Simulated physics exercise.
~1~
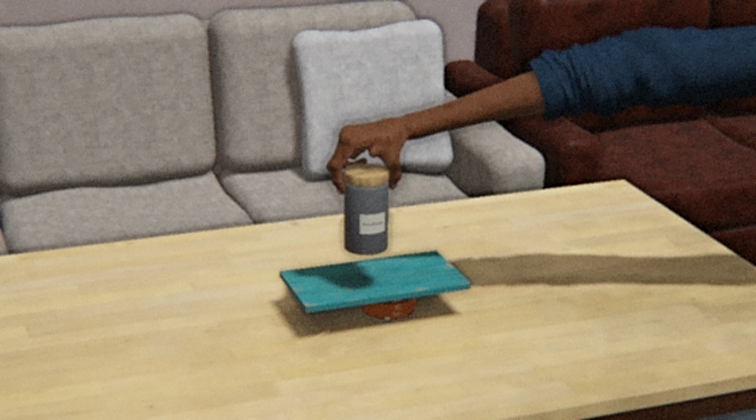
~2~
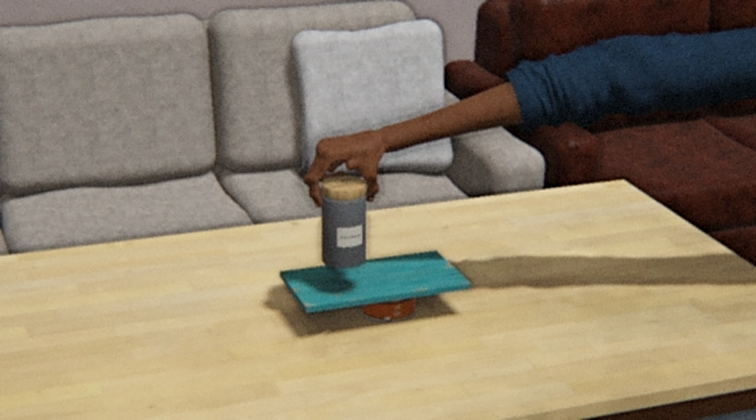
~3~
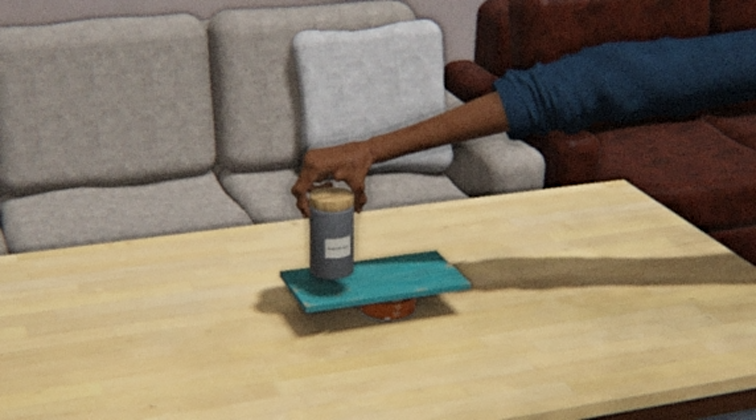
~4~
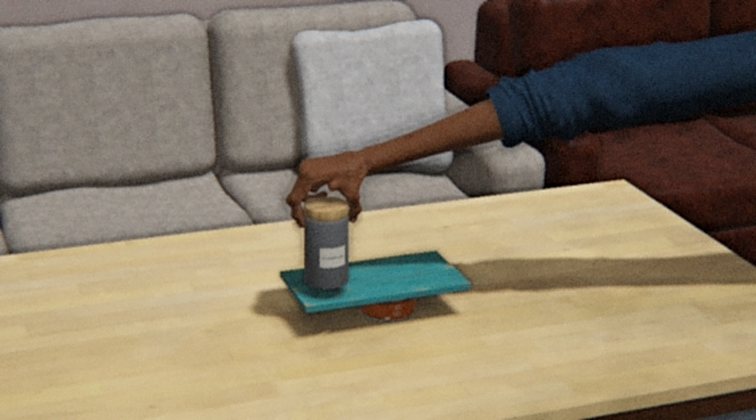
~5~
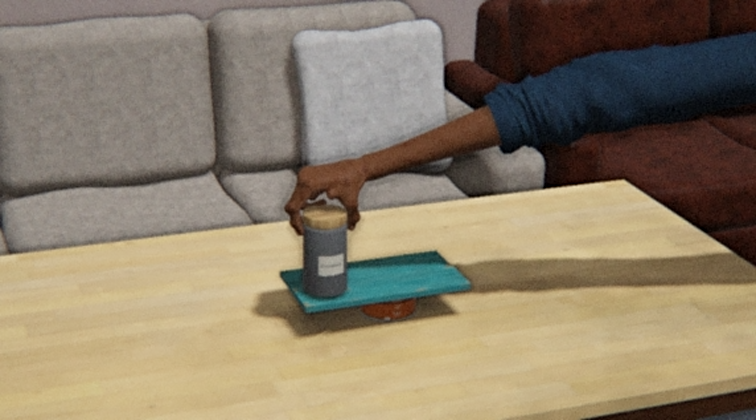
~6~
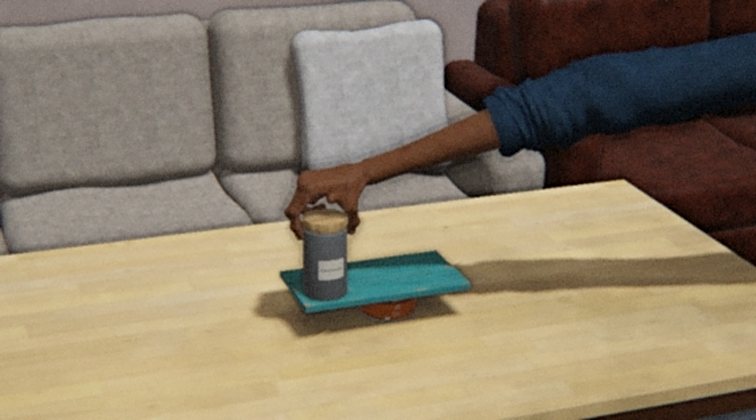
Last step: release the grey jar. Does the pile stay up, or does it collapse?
Turns out something tips or drops there.
Then, 0.40 s past the last view, grey jar now fallen; turquoise board rocked 28° from its first pose.
Then, 1.80 s past the last view, turquoise board rocked 25° from its first pose.
Finally, fallen, grey jar; the other 2 still in place. The stack comes apart.
